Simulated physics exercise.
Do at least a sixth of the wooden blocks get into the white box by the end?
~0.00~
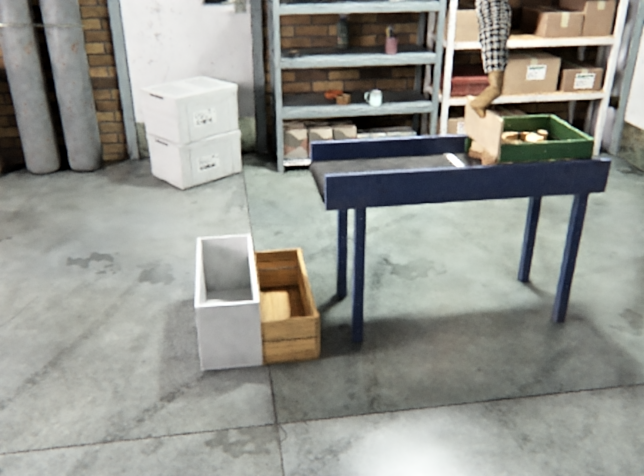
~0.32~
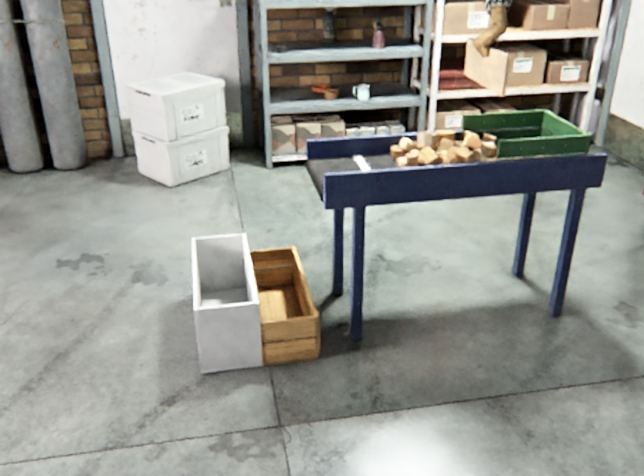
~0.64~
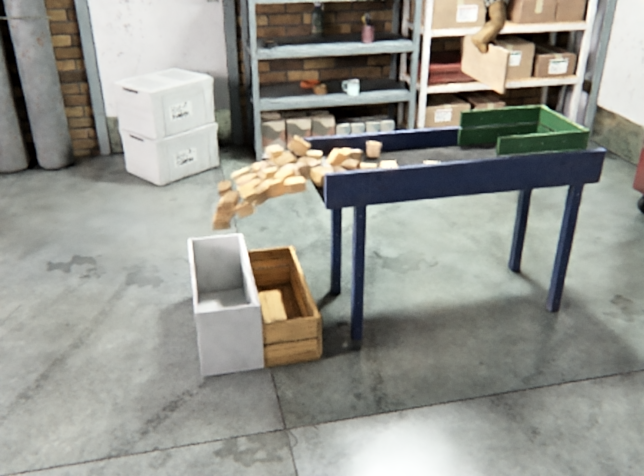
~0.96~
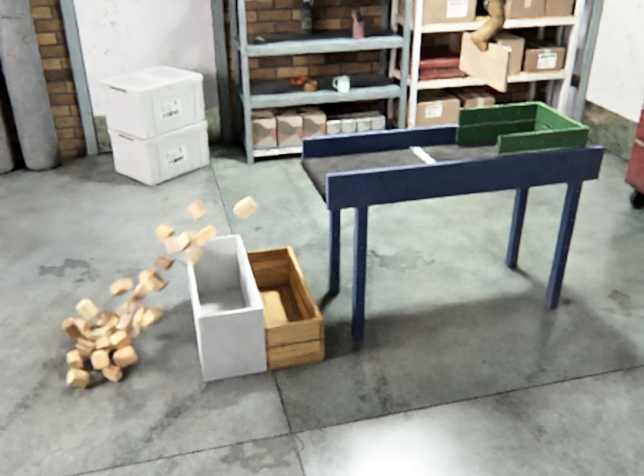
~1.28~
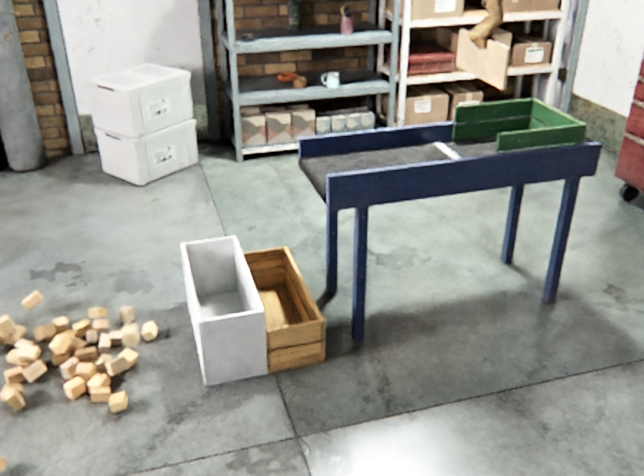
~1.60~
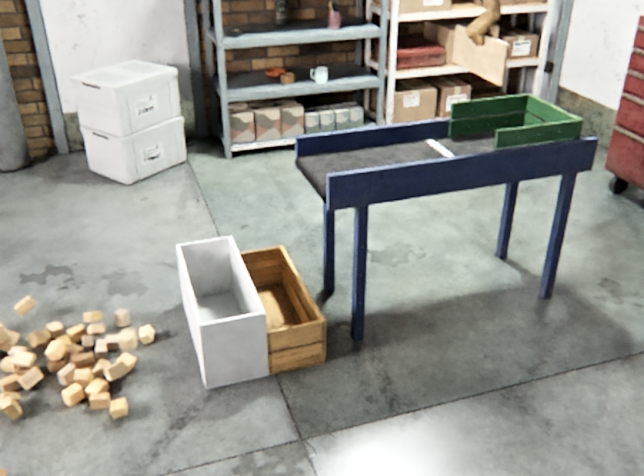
No, fewer than one in six of the blocks end in the white box. They fly over it and come to rest on the floor beyond.
